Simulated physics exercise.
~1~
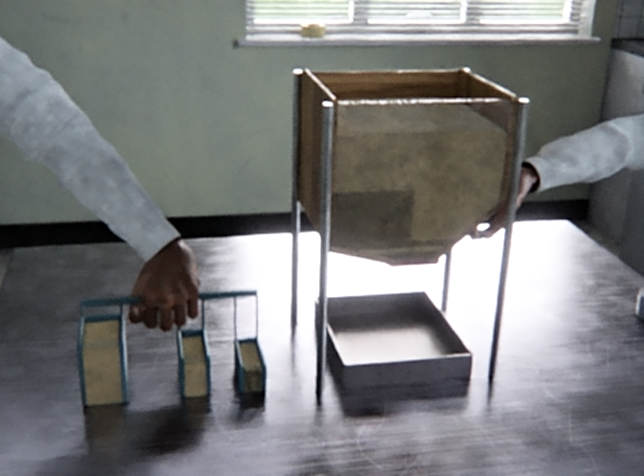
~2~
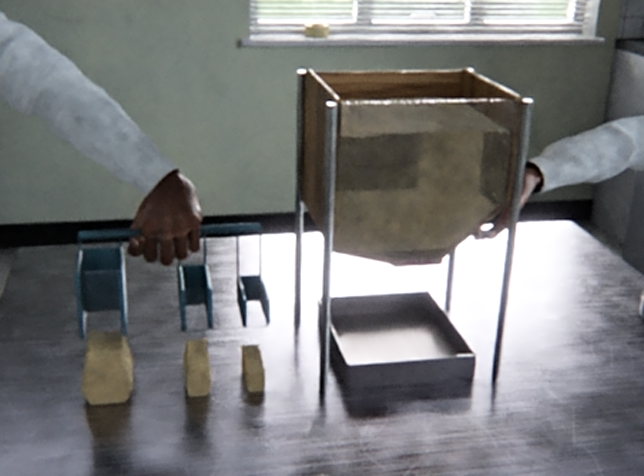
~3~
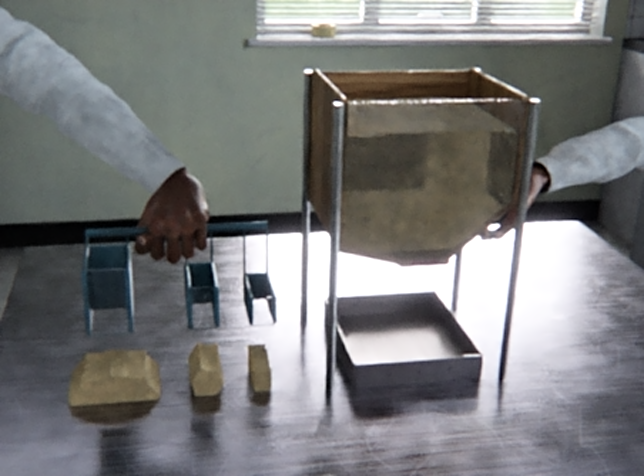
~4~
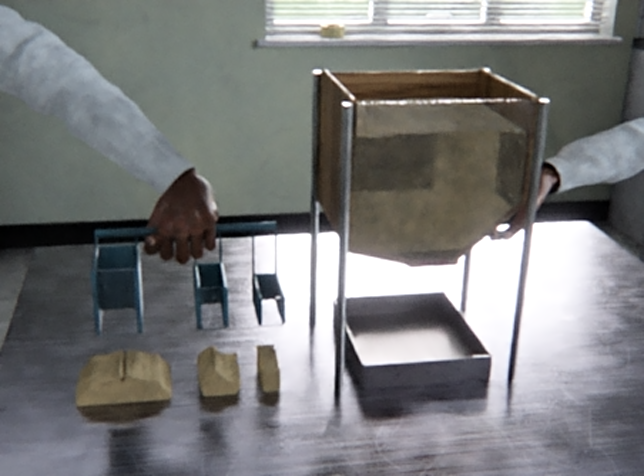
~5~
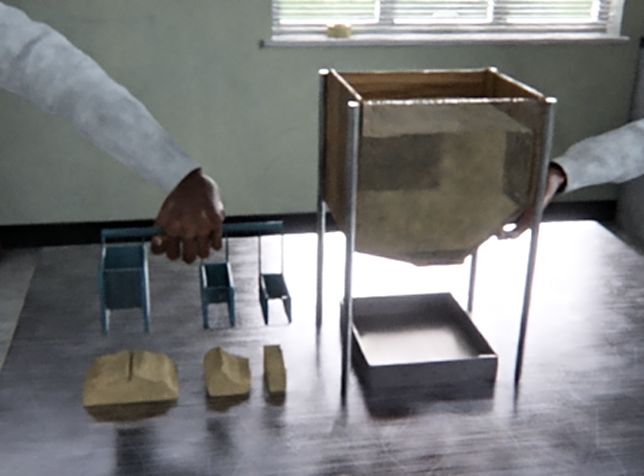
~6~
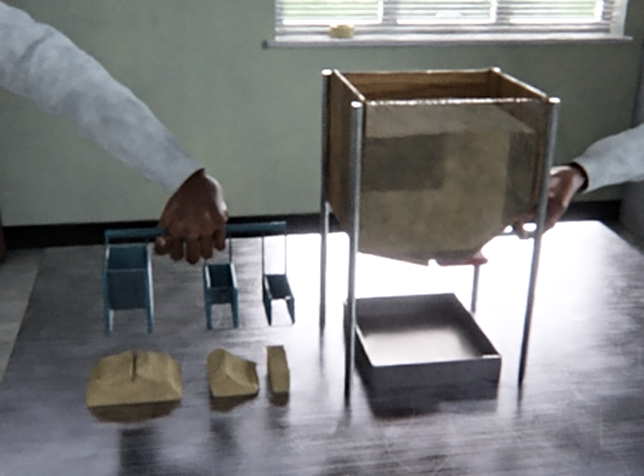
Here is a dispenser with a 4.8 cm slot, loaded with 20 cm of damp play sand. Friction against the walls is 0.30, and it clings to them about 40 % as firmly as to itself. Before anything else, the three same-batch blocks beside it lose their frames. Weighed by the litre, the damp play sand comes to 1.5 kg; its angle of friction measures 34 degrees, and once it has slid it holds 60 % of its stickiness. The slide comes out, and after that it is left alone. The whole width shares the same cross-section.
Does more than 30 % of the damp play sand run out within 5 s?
Streams out.
Last picture + 0.35 s, 2 % has run out.
Last picture + 0.77 s, 14 % has run out.
Last picture + 1.18 s, 24 % has run out.
Last picture + 1.60 s, 36 % has run out.
Last picture + 4.90 s, 90 % has run out.
